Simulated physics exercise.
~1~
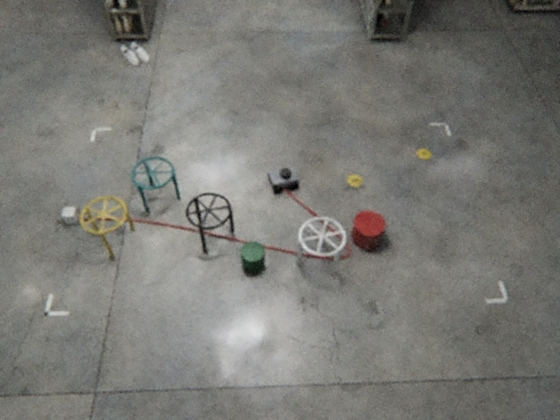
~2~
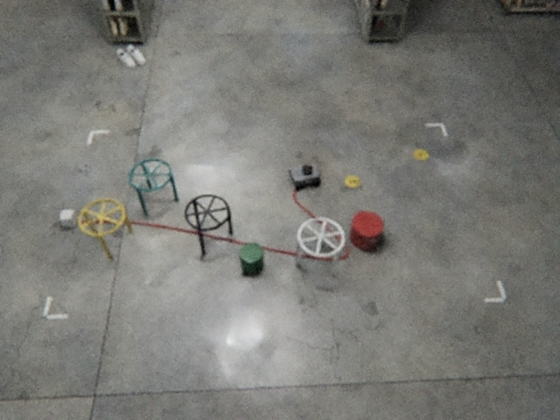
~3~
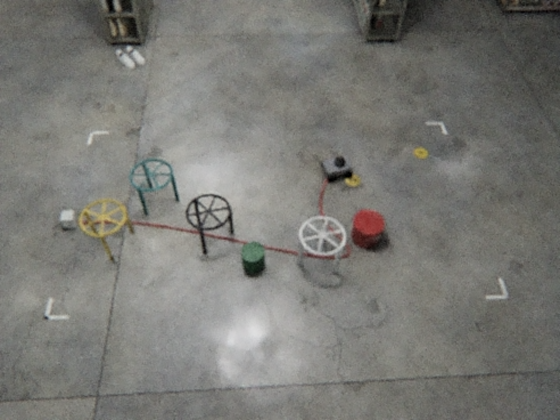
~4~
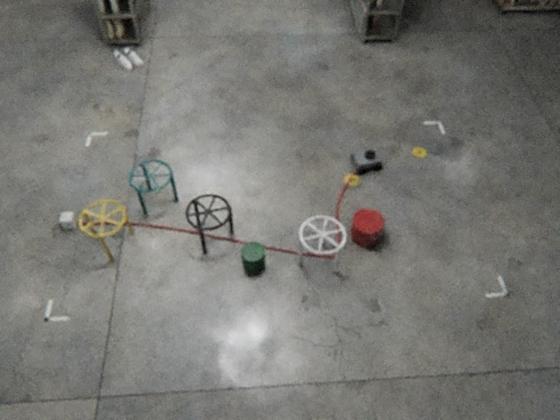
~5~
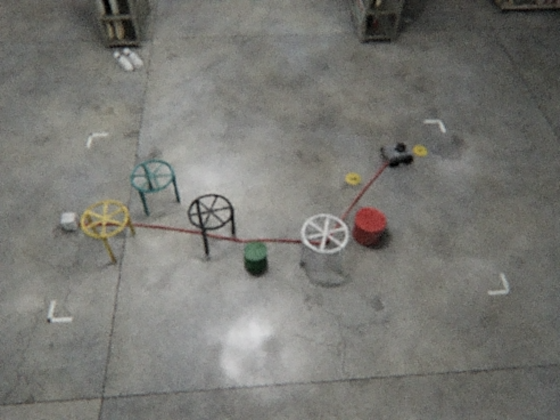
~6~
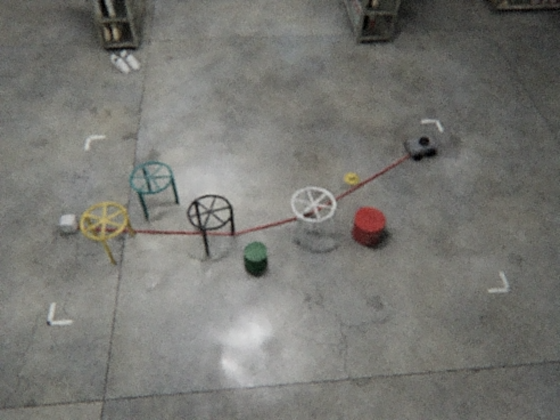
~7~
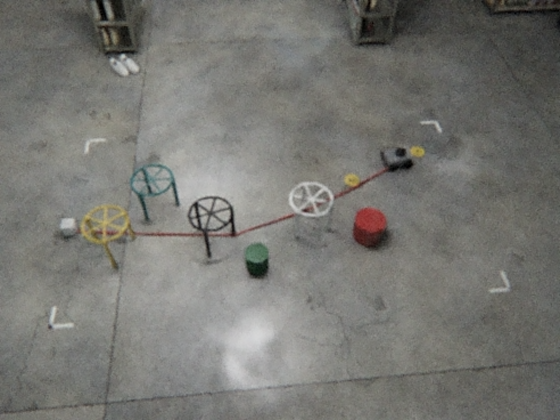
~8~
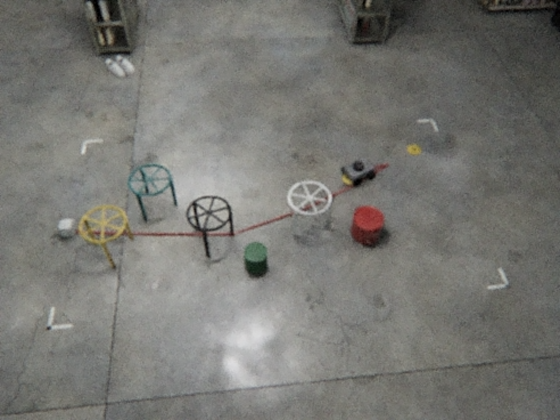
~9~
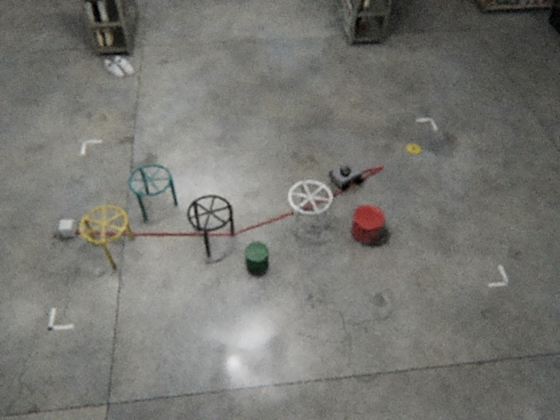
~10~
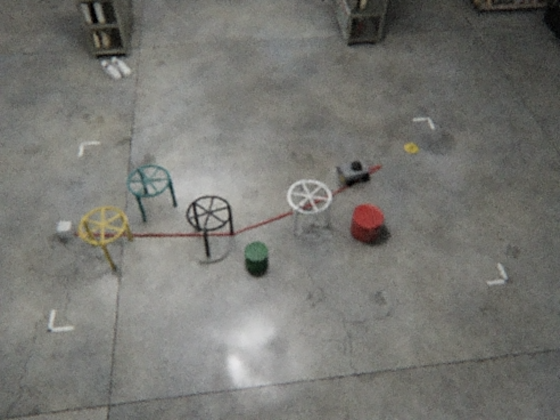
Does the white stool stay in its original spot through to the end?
No, the white stool gets shifted a short way up and to the left as the red lead straightens, and it ends away from its original spot.
